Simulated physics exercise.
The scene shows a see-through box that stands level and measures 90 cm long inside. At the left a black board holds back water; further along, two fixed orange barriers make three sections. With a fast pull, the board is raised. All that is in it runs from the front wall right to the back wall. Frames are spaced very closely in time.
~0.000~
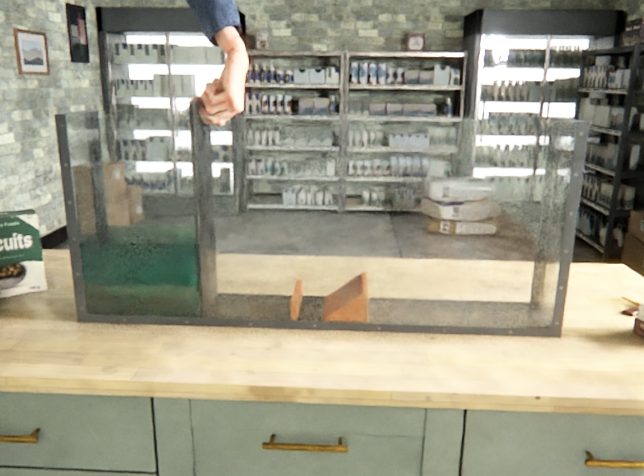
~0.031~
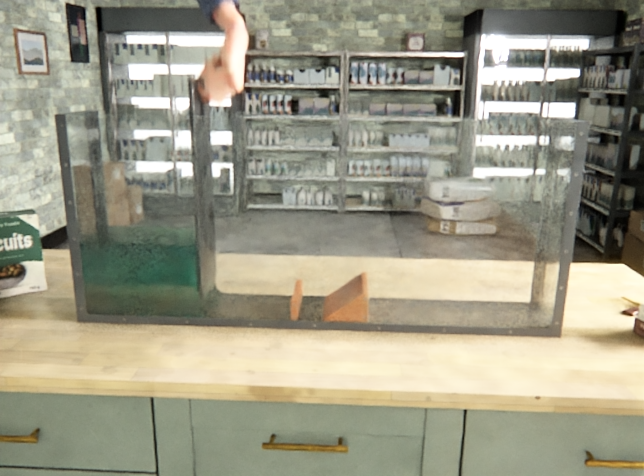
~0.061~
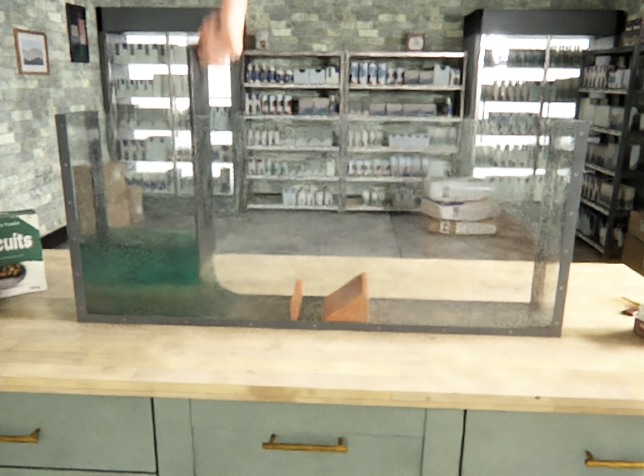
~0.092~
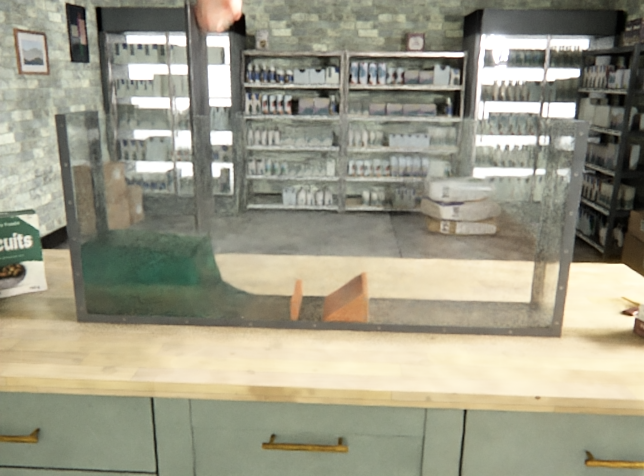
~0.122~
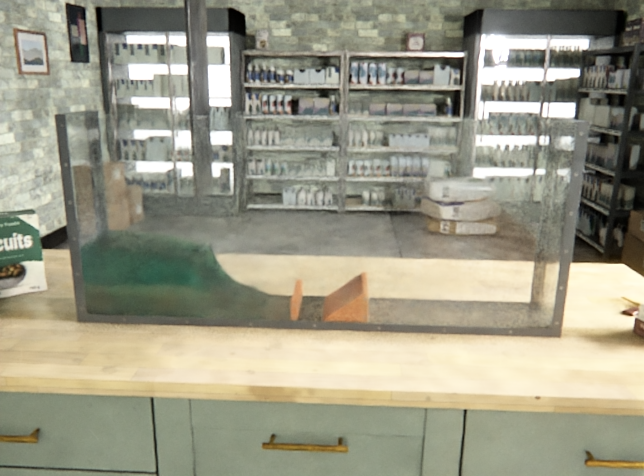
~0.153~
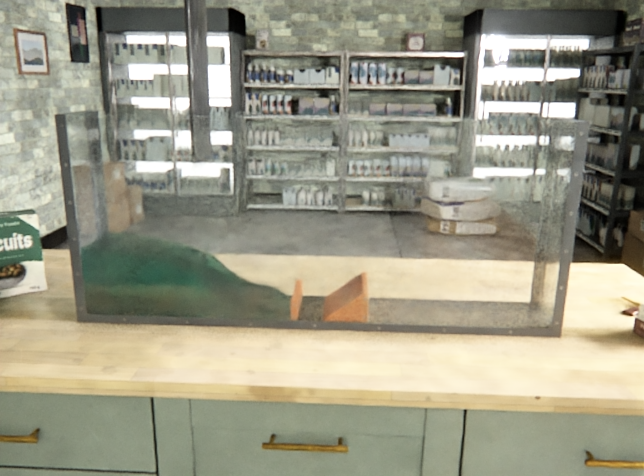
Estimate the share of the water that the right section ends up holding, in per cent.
26 %.
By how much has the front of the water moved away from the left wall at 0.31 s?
It has got out to near 48 cm from the left end.
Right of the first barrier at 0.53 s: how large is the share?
About 30 %.
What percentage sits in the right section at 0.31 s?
About 0 percent.
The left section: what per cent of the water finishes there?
Around 60 percent.
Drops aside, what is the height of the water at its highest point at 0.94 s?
Max height: Approx. 6.5 cm.
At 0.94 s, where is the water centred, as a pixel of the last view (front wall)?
Around (293, 307).
After 0.31 s 10 per cent is beyond the first barrier and 0 beyond the second.
After 0.53 s 31 per cent is beyond the first barrier and 12 beyond the second.
After 0.94 s 43 per cent is beyond the first barrier and 25 beyond the second.
In the end the left section holds 61, the middle 12 and the right 27 per cent.
